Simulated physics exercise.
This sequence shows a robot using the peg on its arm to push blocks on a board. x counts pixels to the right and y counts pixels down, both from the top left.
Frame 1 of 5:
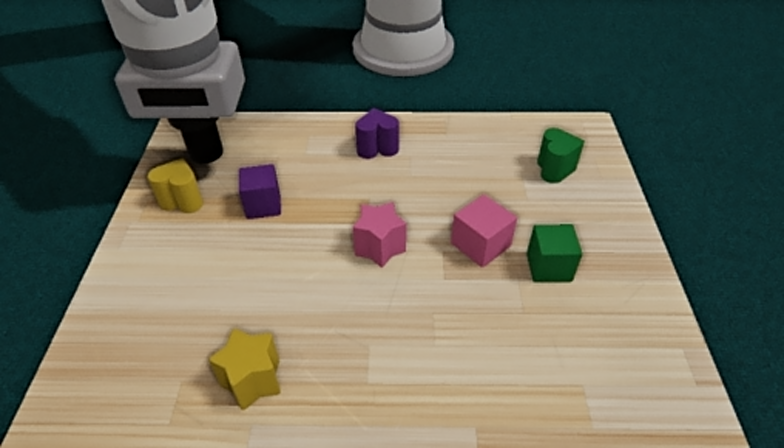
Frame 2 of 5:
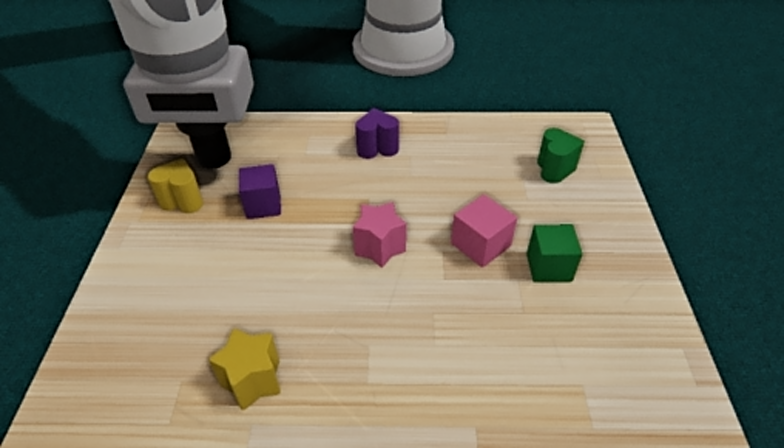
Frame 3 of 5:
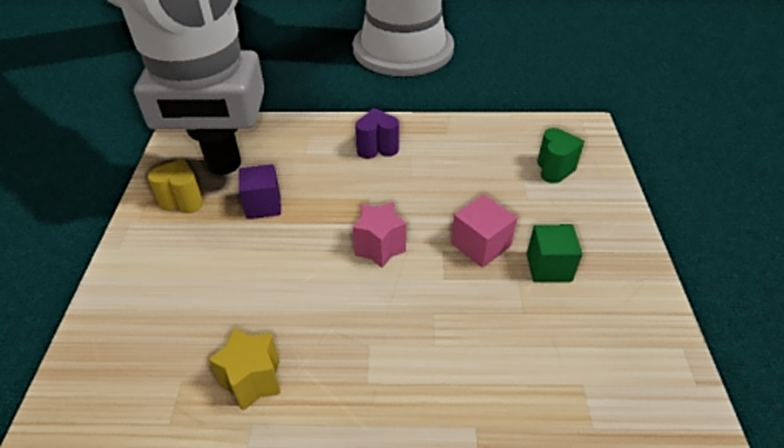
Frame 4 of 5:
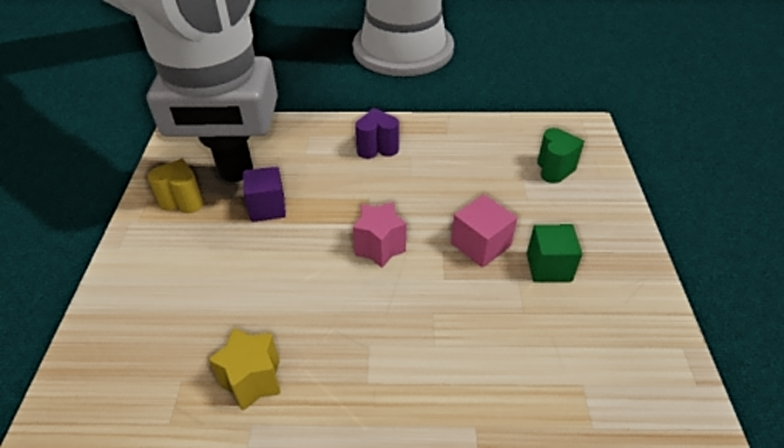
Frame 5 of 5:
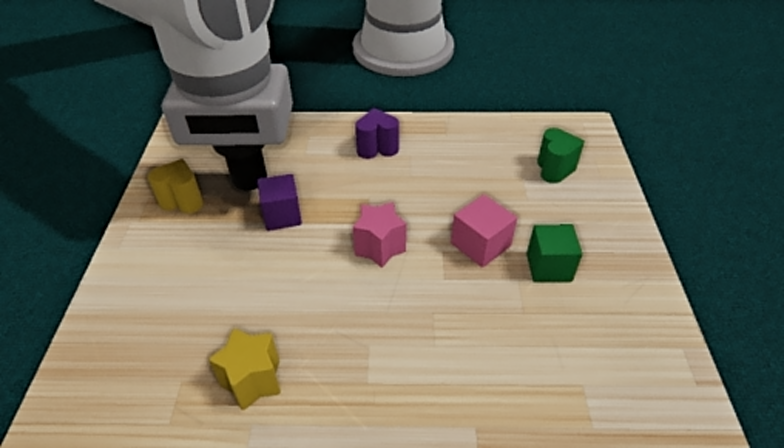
A robot arm moved its black peg slowly to the right along the back left of a wooden board, then nudged the purple cube slightly to the right while the other colored blocks stayed still.
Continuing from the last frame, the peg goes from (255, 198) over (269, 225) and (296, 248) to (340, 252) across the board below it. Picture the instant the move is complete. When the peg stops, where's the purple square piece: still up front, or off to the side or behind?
Still in front.
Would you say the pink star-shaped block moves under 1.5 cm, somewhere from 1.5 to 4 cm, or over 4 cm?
Middling, 1.5 to 4 cm.
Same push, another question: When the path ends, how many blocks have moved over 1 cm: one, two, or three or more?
The count is two.
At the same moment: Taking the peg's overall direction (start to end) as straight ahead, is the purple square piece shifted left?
I believe so.
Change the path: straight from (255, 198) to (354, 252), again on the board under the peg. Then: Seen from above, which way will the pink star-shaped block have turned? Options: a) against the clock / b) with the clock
I choose a.
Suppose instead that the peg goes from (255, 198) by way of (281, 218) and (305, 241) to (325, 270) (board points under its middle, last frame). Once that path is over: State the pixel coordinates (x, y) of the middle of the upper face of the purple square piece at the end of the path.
Close to (363, 238).
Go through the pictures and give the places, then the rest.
In the first frame, peg's lower end at (207, 155); yellow heart block at (172, 172); purple square piece at (257, 177); pink star-shaped block at (379, 218).
In the second frame, peg at (215, 159); blocks still.
In the third frame, peg at (225, 165); blocks still.
In the fourth frame, peg at (236, 172); purple square piece at (261, 179).
In the fifth frame, peg at (250, 180); yellow heart block at (172, 172); purple square piece at (277, 187); pink star-shaped block at (379, 218).
What follows on the original path. One third of the way, peg at (265, 207); purple square piece at (299, 203), turned 50° anticlockwise.
Two thirds of the way, peg at (294, 230); purple square piece at (332, 212), turned 105° anticlockwise.
At the end, peg at (338, 234); yellow heart block still; purple square piece at (371, 209), turned 110° anticlockwise; pink star-shaped block at (414, 217), turned 10° clockwise.
